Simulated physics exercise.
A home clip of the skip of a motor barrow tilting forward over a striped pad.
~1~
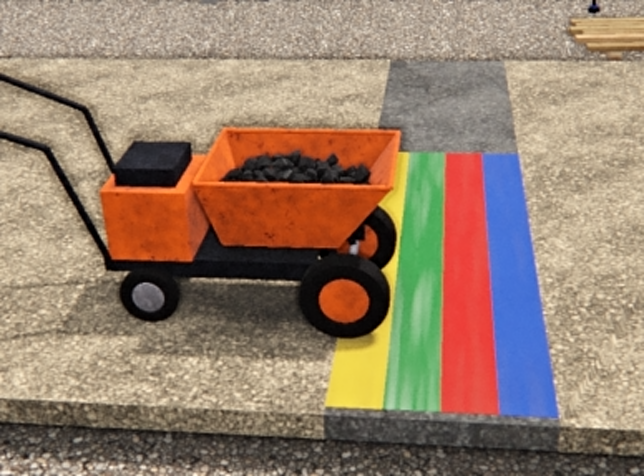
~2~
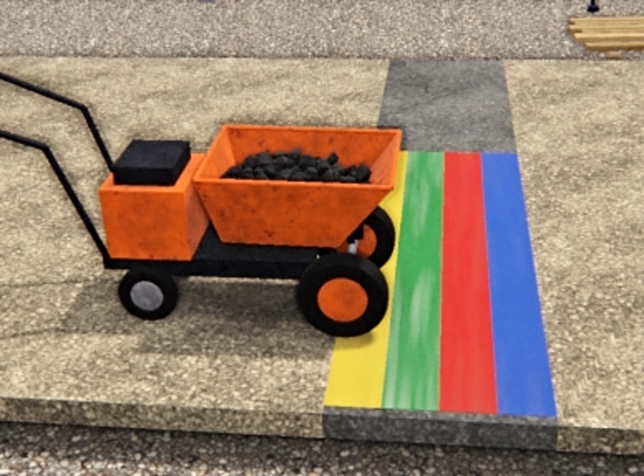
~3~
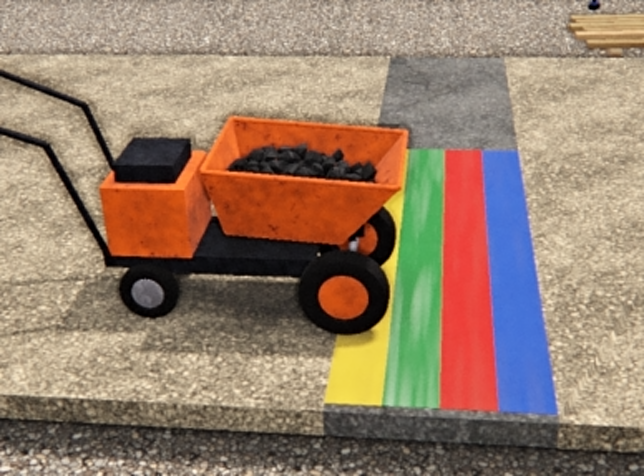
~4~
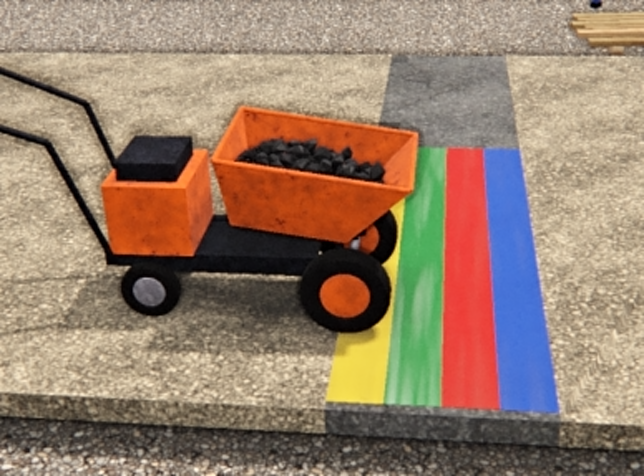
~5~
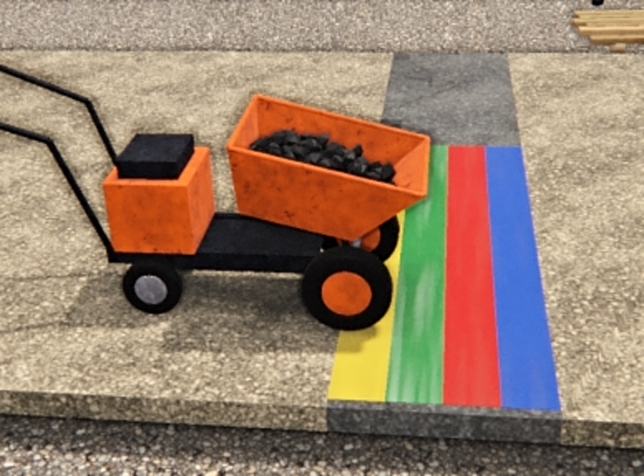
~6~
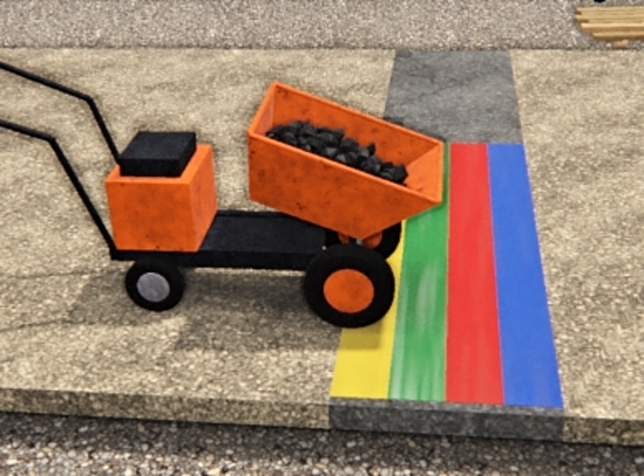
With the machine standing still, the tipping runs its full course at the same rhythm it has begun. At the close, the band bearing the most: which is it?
It is the blue band.
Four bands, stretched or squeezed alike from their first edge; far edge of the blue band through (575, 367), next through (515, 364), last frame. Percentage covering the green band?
Shares: 0 %; then 0 %.
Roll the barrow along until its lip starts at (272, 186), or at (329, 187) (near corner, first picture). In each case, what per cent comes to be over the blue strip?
About 10 %, then 20 %.
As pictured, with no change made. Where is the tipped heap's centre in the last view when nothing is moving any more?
Roughly at pixel (530, 295).
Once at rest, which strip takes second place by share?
Next in line comes red.
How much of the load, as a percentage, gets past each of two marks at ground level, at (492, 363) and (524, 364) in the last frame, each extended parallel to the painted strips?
Close to 80 and 50 per cent respectively.
Soon after the last picture, skip tipped steeply; all in the skip.
A little later, skip tipped right over; nearly all in the skip; a stray few over the red strip; a small part over the blue strip.
Later still, skip tipped right over; about a quarter in the skip; a small part over the red strip; about a third over the blue strip; about a quarter off the paint.
At rest, skip tipped right over; a small part in the skip; none over the yellow strip; none over the green strip; about a quarter over the red strip; about a third over the blue strip; about a third off the paint.
